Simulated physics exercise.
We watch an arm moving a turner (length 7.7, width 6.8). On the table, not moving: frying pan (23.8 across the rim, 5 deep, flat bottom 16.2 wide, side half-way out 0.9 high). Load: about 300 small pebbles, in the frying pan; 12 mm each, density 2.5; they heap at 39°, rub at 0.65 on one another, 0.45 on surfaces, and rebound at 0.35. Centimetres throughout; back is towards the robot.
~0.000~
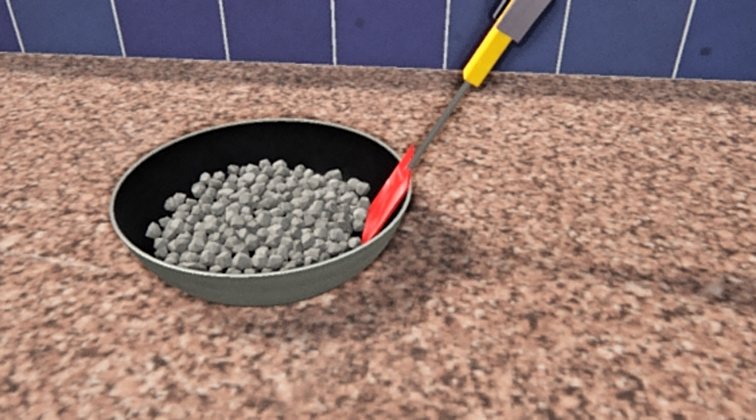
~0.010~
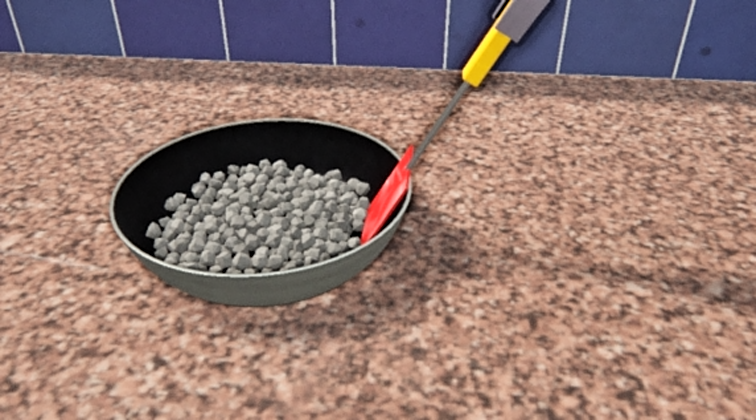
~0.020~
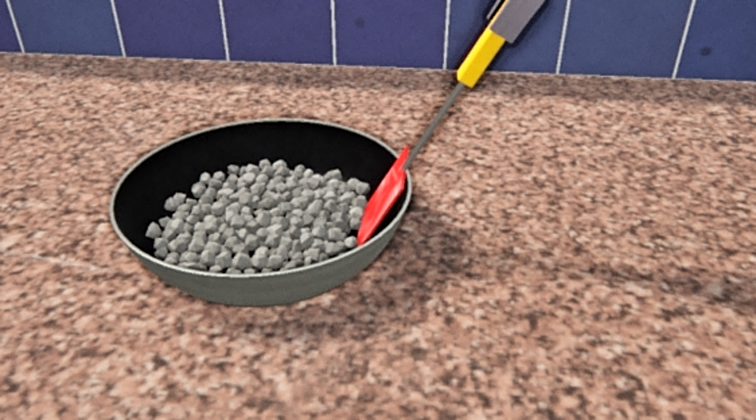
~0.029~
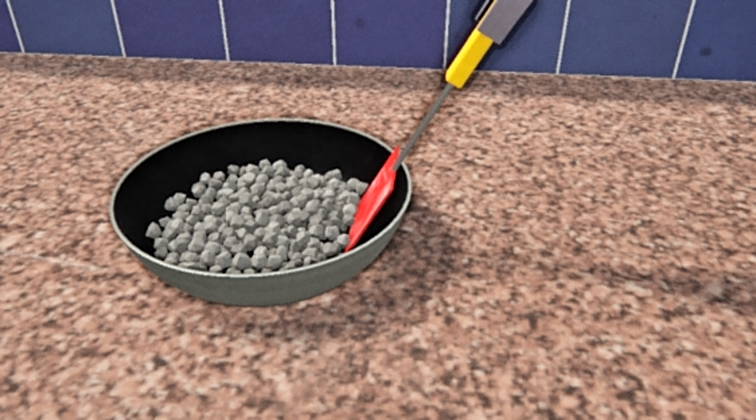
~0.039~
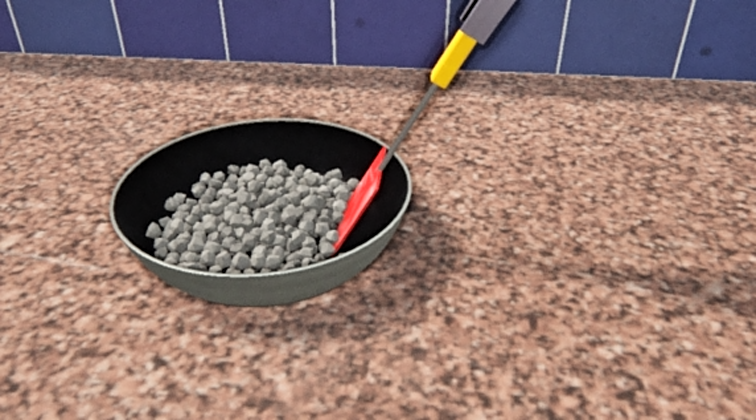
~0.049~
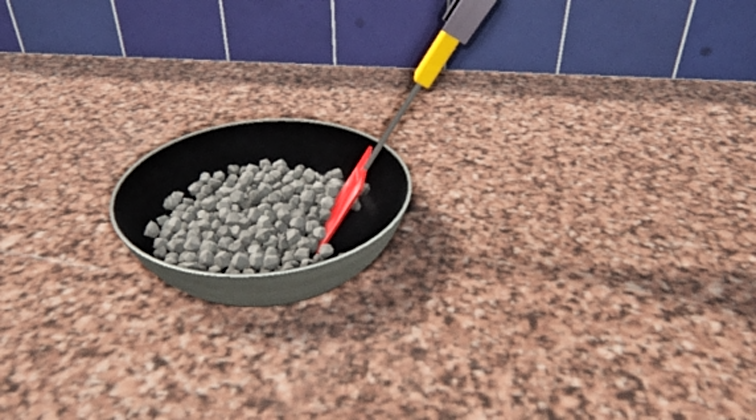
A red turner with a yellow and grey handle rests almost still at the right side of a dark frying pan holding a heap of small grey pebbles. It then slides slowly left, keeping its slant, and pushes the pebbles' right edge a little inward while the pan stays put.
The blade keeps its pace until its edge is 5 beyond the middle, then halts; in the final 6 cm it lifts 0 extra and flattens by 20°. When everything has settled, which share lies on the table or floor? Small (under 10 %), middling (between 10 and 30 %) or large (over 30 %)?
A small share, under 10 %, ends on the table or floor.
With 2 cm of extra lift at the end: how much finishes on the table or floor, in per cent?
Some 5 per cent.
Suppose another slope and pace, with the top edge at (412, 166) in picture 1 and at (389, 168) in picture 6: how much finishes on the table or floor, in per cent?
About 0 per cent.
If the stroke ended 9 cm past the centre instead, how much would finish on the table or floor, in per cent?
Then about 15 per cent.
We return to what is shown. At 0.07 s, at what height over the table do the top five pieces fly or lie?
Roughly 4 cm.
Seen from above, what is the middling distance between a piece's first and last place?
Roughly 4 cm.
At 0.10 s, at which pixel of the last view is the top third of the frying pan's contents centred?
At about (221, 203).
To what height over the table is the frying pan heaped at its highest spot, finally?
About 5.5 cm.
By 0.07 s, sloping 60°, highest piece 5 above the table; 300 in the frying pan.
By 0.10 s, sloping 54°, highest piece 5 above the table; 300 in the frying pan.
By 0.31 s, sloping 41°, highest piece 5 above the table; 295 in the frying pan, 5 on the table or floor.
By 1.36 s, sloping 41°, highest piece 5 above the table; 295 in the frying pan, 5 on the table or floor.
Final count, 295 in the frying pan, 5 on the table or floor. That is 2 % on the table or floor.
